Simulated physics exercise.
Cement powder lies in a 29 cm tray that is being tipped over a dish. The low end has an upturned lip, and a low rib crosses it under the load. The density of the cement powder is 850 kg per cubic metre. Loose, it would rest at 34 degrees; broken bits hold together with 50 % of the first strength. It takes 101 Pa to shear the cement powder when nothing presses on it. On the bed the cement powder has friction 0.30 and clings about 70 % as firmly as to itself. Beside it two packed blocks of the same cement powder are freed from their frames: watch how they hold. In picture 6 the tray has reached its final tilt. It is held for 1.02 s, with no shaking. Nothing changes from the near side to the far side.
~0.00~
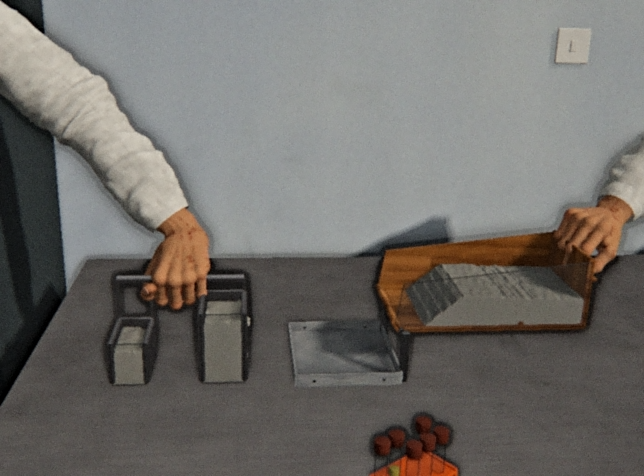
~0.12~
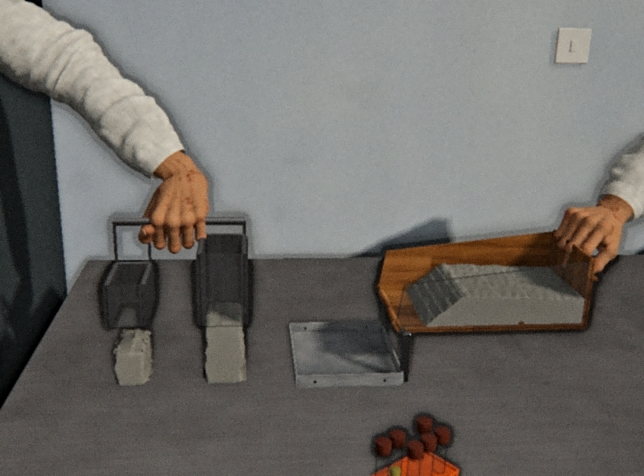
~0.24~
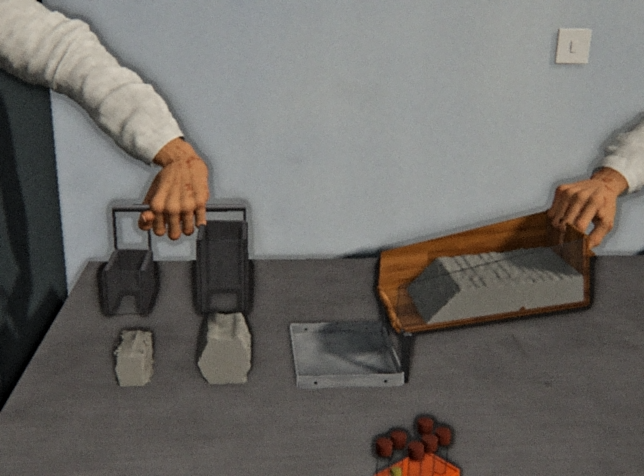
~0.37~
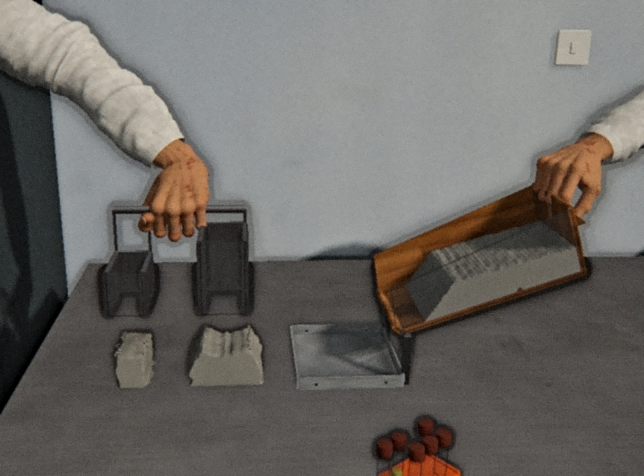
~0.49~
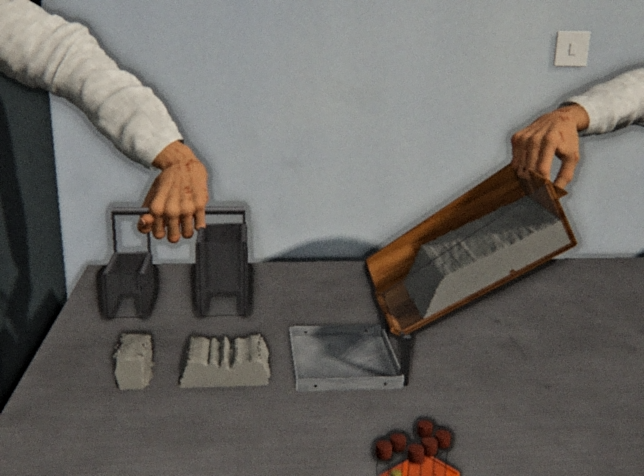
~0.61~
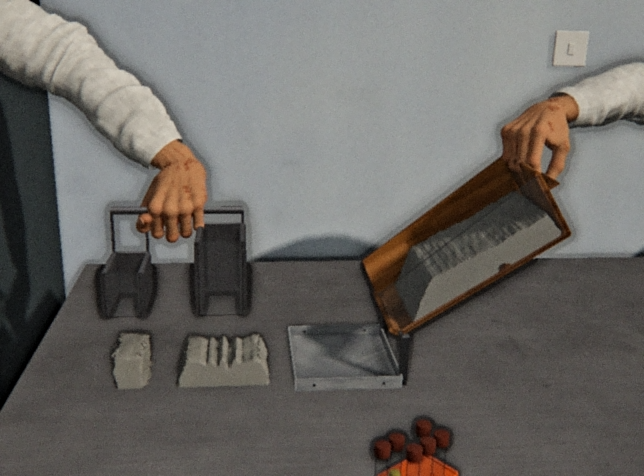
Hand lifting moulds off two grey powder blocks, the taller slumping wide as another hand raises a loaded tray's right end.
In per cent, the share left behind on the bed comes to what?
The share left behind on the bed is near 83 %.
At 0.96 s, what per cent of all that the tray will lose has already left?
Some 80 per cent.
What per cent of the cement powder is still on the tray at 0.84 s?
About 95 %.
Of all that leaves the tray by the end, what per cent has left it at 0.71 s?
Some 0 per cent.
After 0.71 s, the tilt is 32 degrees and 100 % is on the bed.
After 0.84 s, the tilt is 32 degrees and 96 % is on the bed.
After 0.96 s, the tilt is 32 degrees and 86 % is on the bed.
After 1.08 s, the tilt is 32 degrees and 84 % is on the bed.
After 1.59 s, the tilt is 32 degrees and 83 % is on the bed.
